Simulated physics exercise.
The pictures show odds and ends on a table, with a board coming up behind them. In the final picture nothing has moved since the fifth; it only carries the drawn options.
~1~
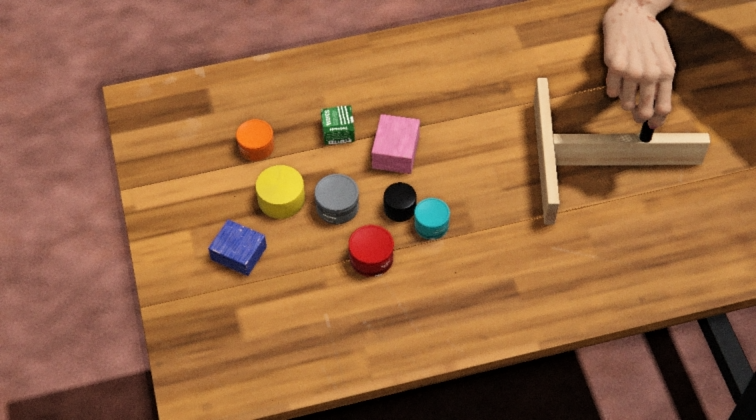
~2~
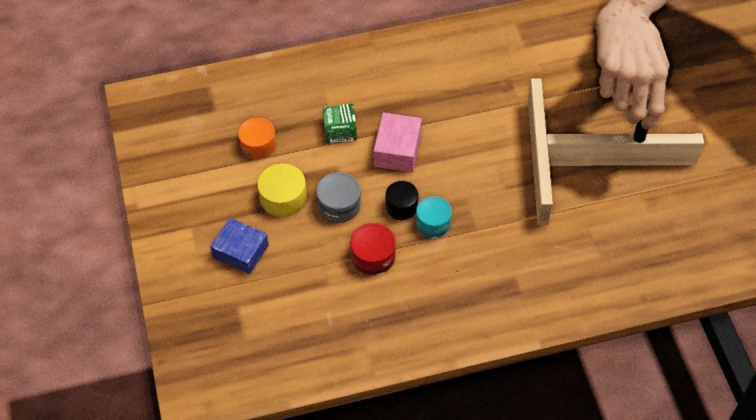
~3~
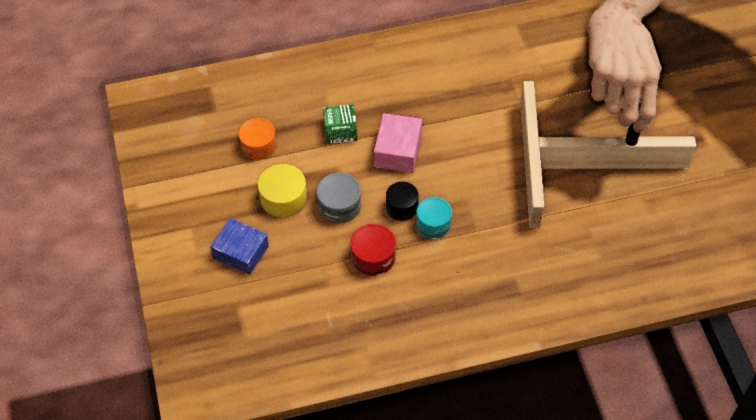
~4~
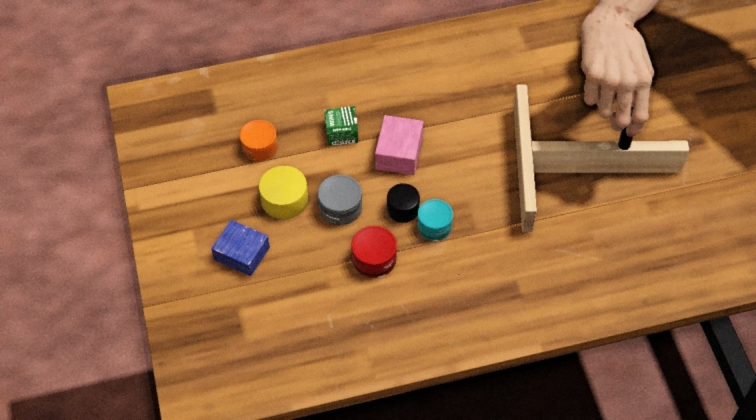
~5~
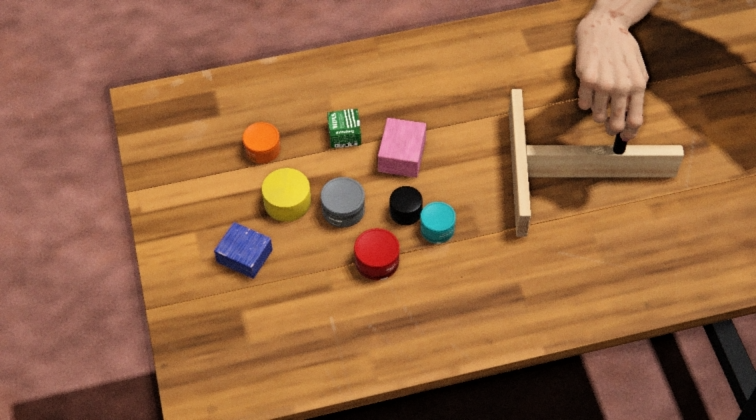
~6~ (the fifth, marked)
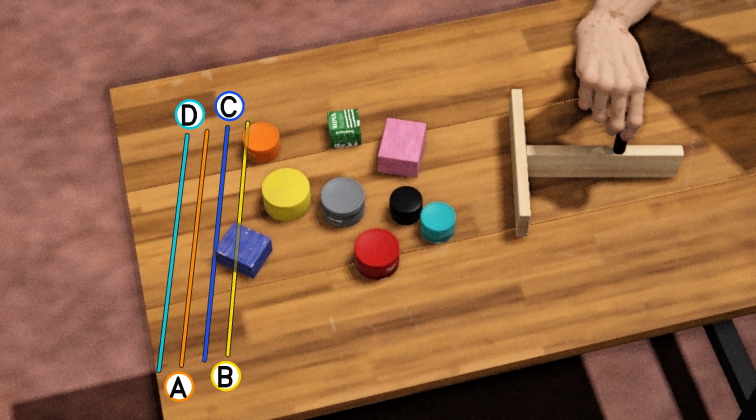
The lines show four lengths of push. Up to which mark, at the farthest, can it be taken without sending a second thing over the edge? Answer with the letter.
It can go as far as A.
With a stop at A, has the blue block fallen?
Yes.
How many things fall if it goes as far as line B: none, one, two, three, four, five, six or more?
In all, none.
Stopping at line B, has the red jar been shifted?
Yes.
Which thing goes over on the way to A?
The blue block.
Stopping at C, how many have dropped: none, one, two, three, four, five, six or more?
By then, none.
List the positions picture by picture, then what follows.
Turquoise tub (432, 219); orange jar (255, 140); black tin (400, 203), in the first picture.
Board (542, 139); yellow tin (282, 190), in the second picture.
Board (534, 141); grey tub (339, 198), in the third picture.
Board (526, 146); red jar (374, 252), in the fourth picture.
Board (521, 150); turquoise tub (438, 223); orange jar (262, 143); black tin (406, 206), in the fifth picture.
On the marked copy, A at (195, 241); B at (238, 232); C at (217, 236); D at (174, 246).
Following A. Soon after the start, board (406, 174); red jar (366, 260); turquoise tub (383, 230).
Later, board (289, 199); blue block (221, 260); yellow tin (222, 187).
In the end, board (195, 219); blue block over the edge; grey tub (138, 226); one fallen.
As for the rest, B is within the limit but short; C is within the limit but short; D drops four.
